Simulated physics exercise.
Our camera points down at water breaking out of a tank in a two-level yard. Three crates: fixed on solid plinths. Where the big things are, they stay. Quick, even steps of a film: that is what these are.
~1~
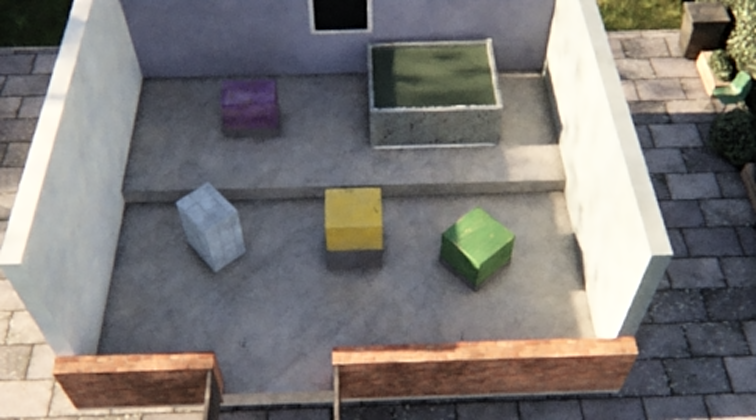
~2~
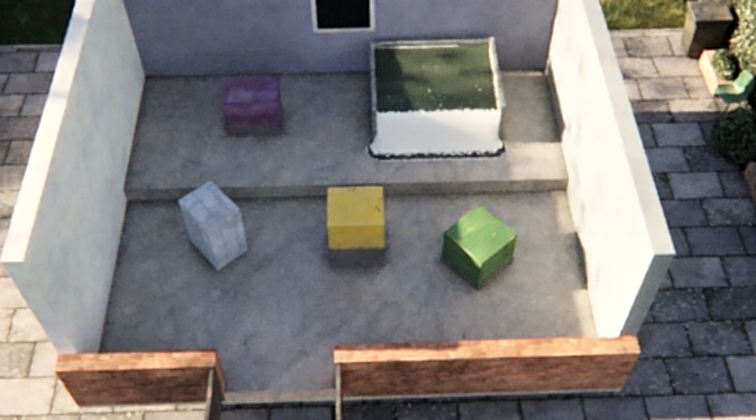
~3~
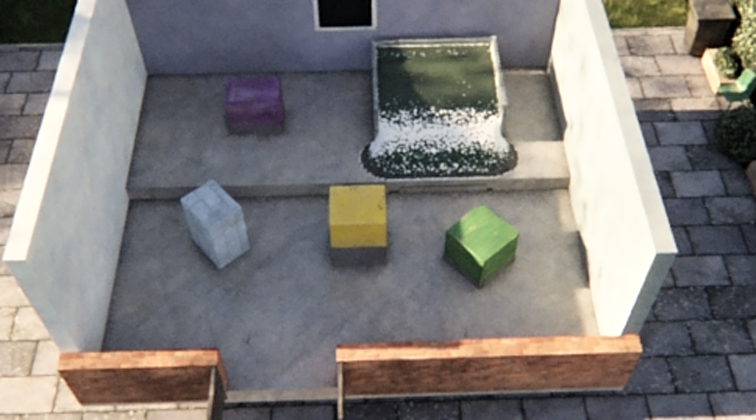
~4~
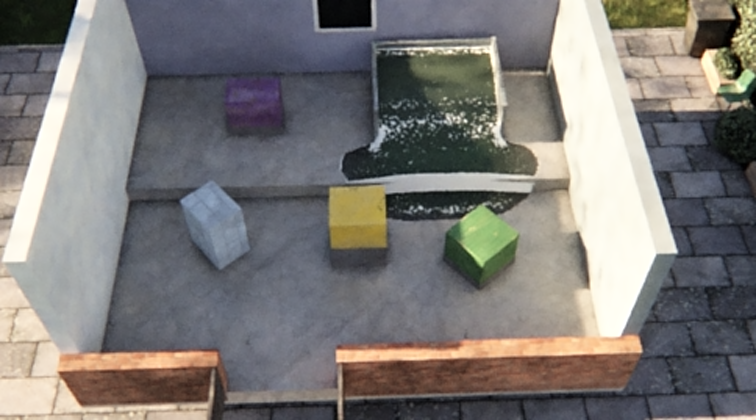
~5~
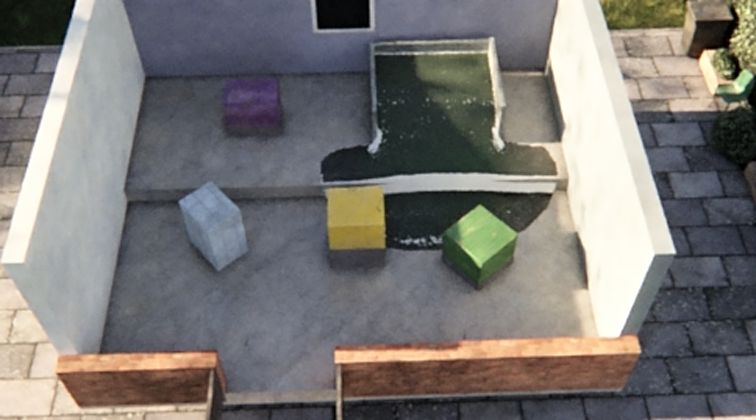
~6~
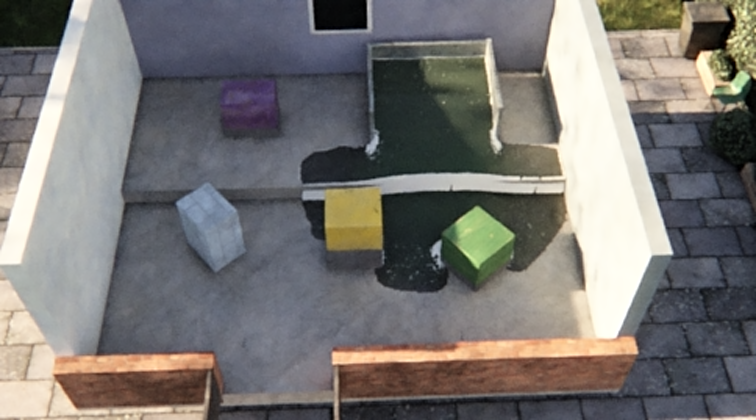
The clip shows dark water in an open tank in a walled, two-level yard, then pouring out the front, spreading over the upper level, dropping down the step and flowing around the yellow and green blocks below.
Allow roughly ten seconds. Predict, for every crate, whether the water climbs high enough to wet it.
My prediction: The purple crate remains dry; the yellow crate remains dry; the green crate gets wetted.
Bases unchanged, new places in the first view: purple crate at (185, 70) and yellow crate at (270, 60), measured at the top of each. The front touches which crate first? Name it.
From the scene, I'd name the one in green.
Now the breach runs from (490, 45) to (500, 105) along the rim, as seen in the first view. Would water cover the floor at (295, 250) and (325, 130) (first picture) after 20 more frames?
Taking them in turn: Left clear, then left clear.
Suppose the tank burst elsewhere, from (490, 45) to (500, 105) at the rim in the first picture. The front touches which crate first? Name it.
The green-painted one, by my reading.
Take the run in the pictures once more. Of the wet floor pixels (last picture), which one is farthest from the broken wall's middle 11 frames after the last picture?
At roughly (187, 379).
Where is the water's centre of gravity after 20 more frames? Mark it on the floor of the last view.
Somewhere around (413, 261) in the last view.
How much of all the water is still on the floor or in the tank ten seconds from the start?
Roughly 84 percent.
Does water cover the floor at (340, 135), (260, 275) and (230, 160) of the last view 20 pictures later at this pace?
Taking the three spots one by one, I'd call them clear, drenched and clear.
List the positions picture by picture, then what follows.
In the first frame, still water in the open tank at (433, 79).
In the second frame, water pours out at (437, 132) and has run to (370, 147).
In the third frame, the front is at (514, 157), out from the gap at (439, 131).
In the fourth frame, water pours out at (439, 134) and has run to a hidden place.
In the fifth frame, the front is at a hidden place, out from the gap at (437, 135).
In the sixth frame, the front is at (402, 285), out from the gap at (434, 136).
A moment on, water covers 35 % of the floor; the purple crate not reached, the yellow crate water round its plinth, the green crate water round its plinth.
Next, water covers 45 % of the floor; the purple crate not reached, the yellow crate water round its plinth, the green crate water round its plinth.
Then, water covers 55 % of the floor; the purple crate not reached, the yellow crate water round its plinth, the green crate water round its plinth.
Later, water covers 65 % of the floor; the purple crate not reached, the yellow crate water round its plinth, the green crate water round its plinth.
In the end, water covers 60 % of the floor; the purple crate stayed above the water, the yellow crate stayed above the water, the green crate was topped.
